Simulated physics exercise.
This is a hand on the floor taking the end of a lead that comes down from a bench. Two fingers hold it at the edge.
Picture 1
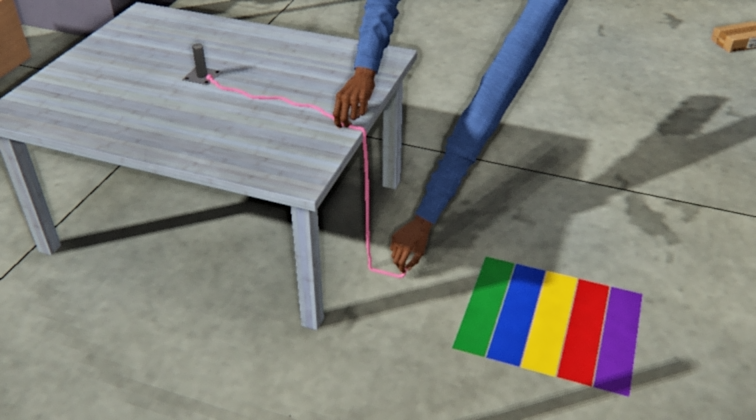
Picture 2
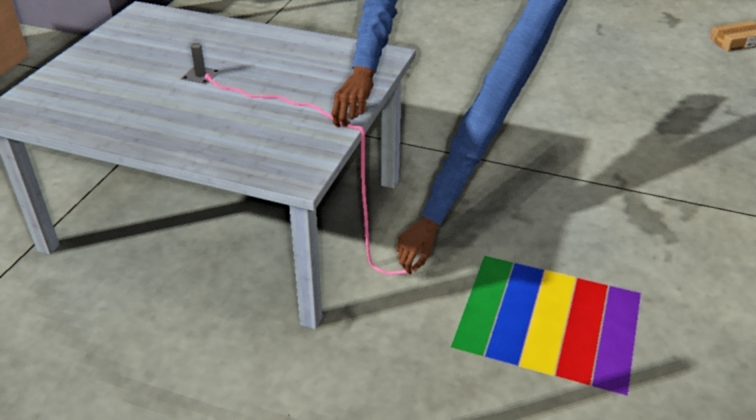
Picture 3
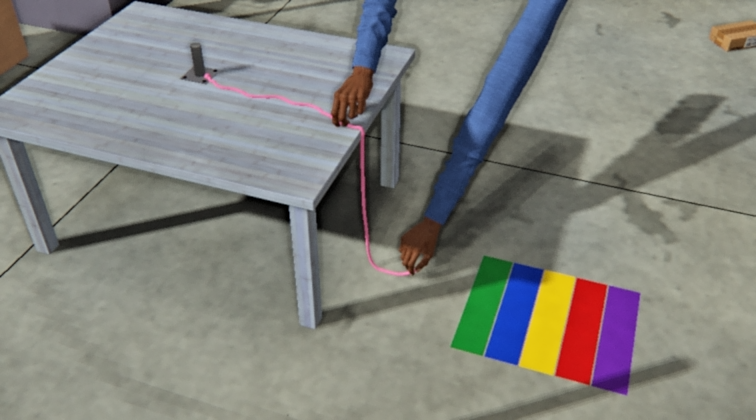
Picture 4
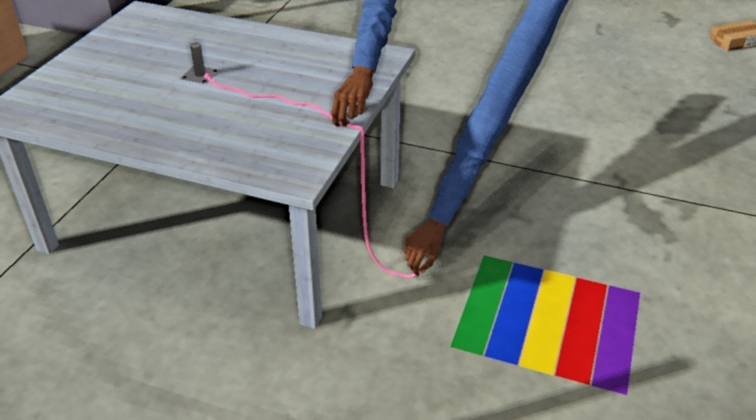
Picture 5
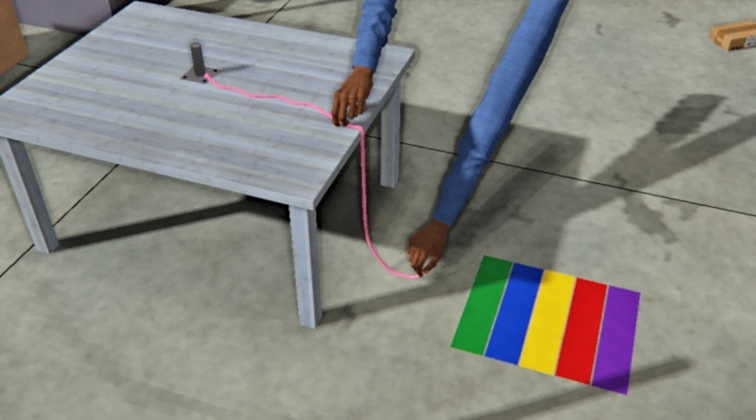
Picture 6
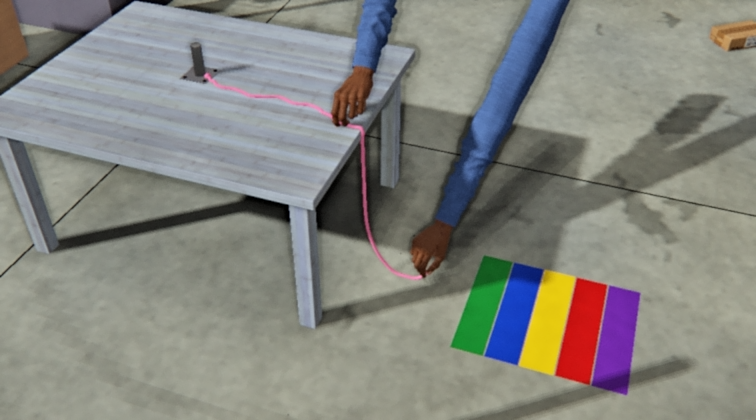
A pink lead hanging over the edge of a gray table has its lower end drawn slowly a short way right across the floor by one hand, toward a panel of coloured stripes. The hanging part shifts from a sharp bend to a gentler curve, while another hand stays at the table's edge.
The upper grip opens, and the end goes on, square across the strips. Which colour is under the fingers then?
It gets as far as the blue strip.
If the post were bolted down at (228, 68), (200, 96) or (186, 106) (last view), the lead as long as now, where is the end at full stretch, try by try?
About (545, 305), (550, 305) and (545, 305).
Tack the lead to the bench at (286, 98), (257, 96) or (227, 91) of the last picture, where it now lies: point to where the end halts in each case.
Near (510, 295), (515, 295) and (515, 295).
Soon after, end near (471, 285); over green.
After that, end near (502, 293); over green.
At the stop, end near (520, 297); over blue. The blue one.
